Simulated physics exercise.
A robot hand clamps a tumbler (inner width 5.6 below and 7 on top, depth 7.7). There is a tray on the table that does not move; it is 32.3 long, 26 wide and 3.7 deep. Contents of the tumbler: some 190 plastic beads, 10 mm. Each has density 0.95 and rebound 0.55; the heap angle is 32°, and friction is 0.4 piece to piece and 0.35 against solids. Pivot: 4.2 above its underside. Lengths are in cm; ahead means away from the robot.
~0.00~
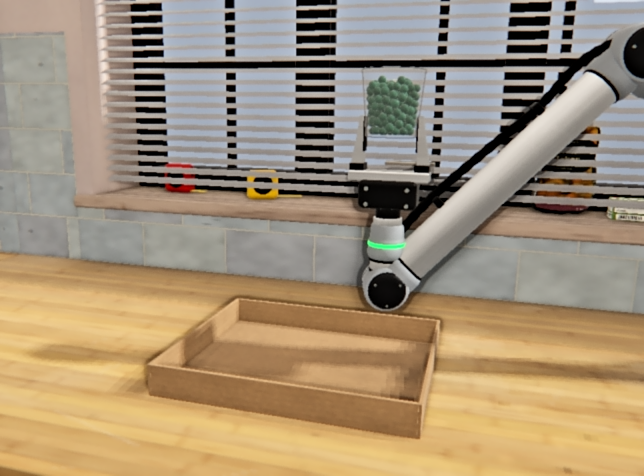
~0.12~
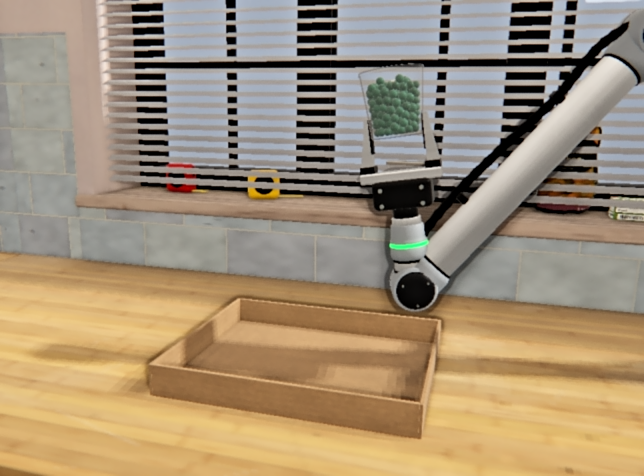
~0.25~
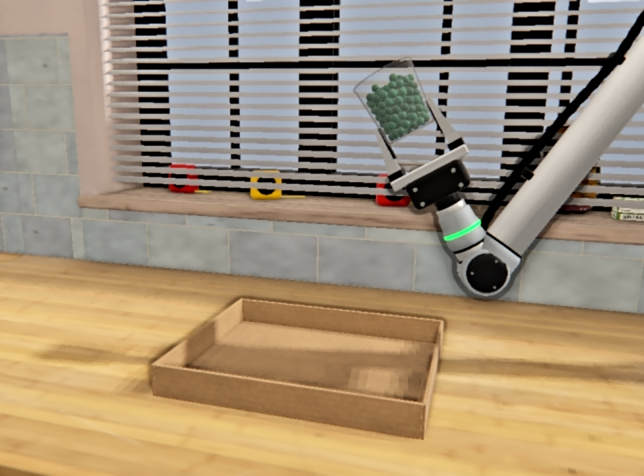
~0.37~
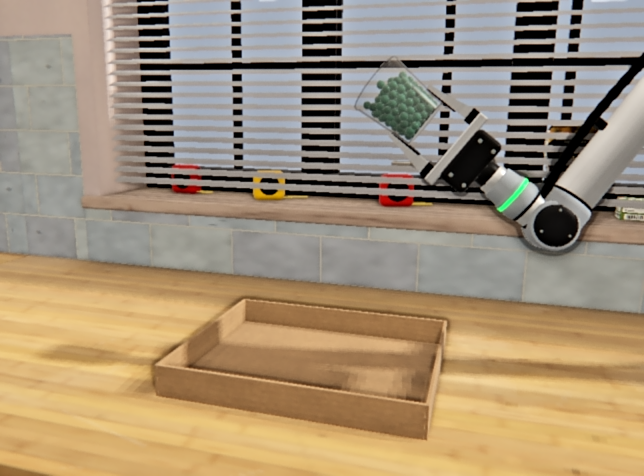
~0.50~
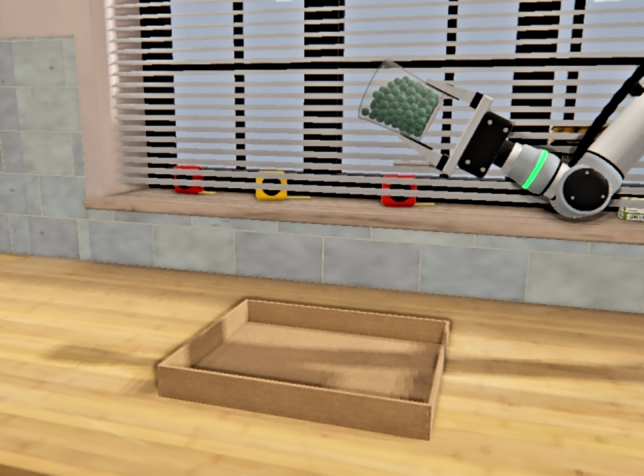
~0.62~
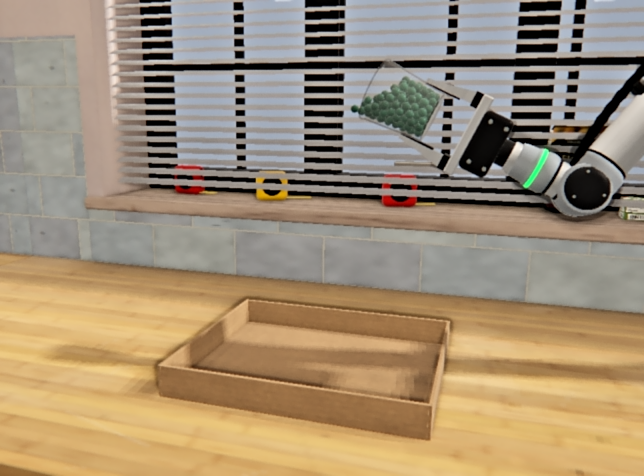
A grey robot arm with a glowing green ring grips a clear tumbler of green beads above a wooden counter, seen from the front and slightly above, before a window with blinds. An open brown tray rests below, and red and yellow tape measures sit on the sill. The arm swings right and tilts the tumbler steeply leftward, the beads shifting toward its rim, while the view drifts slightly.
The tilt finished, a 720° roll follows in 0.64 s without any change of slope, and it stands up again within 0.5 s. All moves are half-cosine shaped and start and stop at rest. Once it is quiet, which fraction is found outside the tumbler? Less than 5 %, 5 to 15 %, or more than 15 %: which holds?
The share is 5 to 15 %.
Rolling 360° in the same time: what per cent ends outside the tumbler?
It would be roughly 10 percent.
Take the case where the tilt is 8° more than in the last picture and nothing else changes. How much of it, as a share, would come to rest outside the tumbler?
In that case some 20 per cent.
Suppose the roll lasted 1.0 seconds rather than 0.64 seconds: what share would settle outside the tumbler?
In that case roughly 10 percent.
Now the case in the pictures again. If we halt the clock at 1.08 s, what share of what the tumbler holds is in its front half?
Looks like around 50 per cent is in the front half.
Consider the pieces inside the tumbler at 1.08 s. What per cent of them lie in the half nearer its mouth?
Mouth-half share: Approx. 45 %.
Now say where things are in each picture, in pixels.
The first frame shows the tumbler middle at (393, 105), upright; upper third of the load around (394, 90), from x 370 to 415, top at y 80; 193 in the tumbler.
The second frame shows the tumbler middle at (394, 105), tipped 9°; upper third of the load around (395, 91), from x 370 to 415, top at y 80.
The third frame shows the tumbler middle at (397, 105), tipped 30°; upper third of the load around (399, 92), from x 370 to 425, top at y 80.
The fourth frame shows the tumbler middle at (401, 104), tipped 53°; upper third of the load around (400, 91), from x 365 to 435, top at y 75.
The fifth frame shows the tumbler middle at (404, 104), tipped 65°; upper third of the load around (403, 93), from x 365 to 435, top at y 80.
The sixth frame shows the tumbler middle at (404, 104), tipped 65°; upper third of the load around (405, 96), from x 355 to 435, top at y 80; 193 in the tumbler.
After 1.08 s, tipped 65°, highest piece 40 above the table; 181 in the tumbler, 12 in flight or on a rim.
After 1.53 s, tipped 28°, highest piece 38 above the table; 176 in the tumbler, 11 in the tray, 6 in flight or on a rim.
After 1.96 s, upright, highest piece 39 above the table; 176 in the tumbler, 13 in the tray, 2 on the table or floor, 2 in flight or on a rim.
After 2.66 s, upright, highest piece 39 above the table; 176 in the tumbler, 14 in the tray, 3 on the table or floor.
In the end, 176 in the tumbler, 14 in the tray, 3 on the table or floor. That is 9 % outside the tumbler.
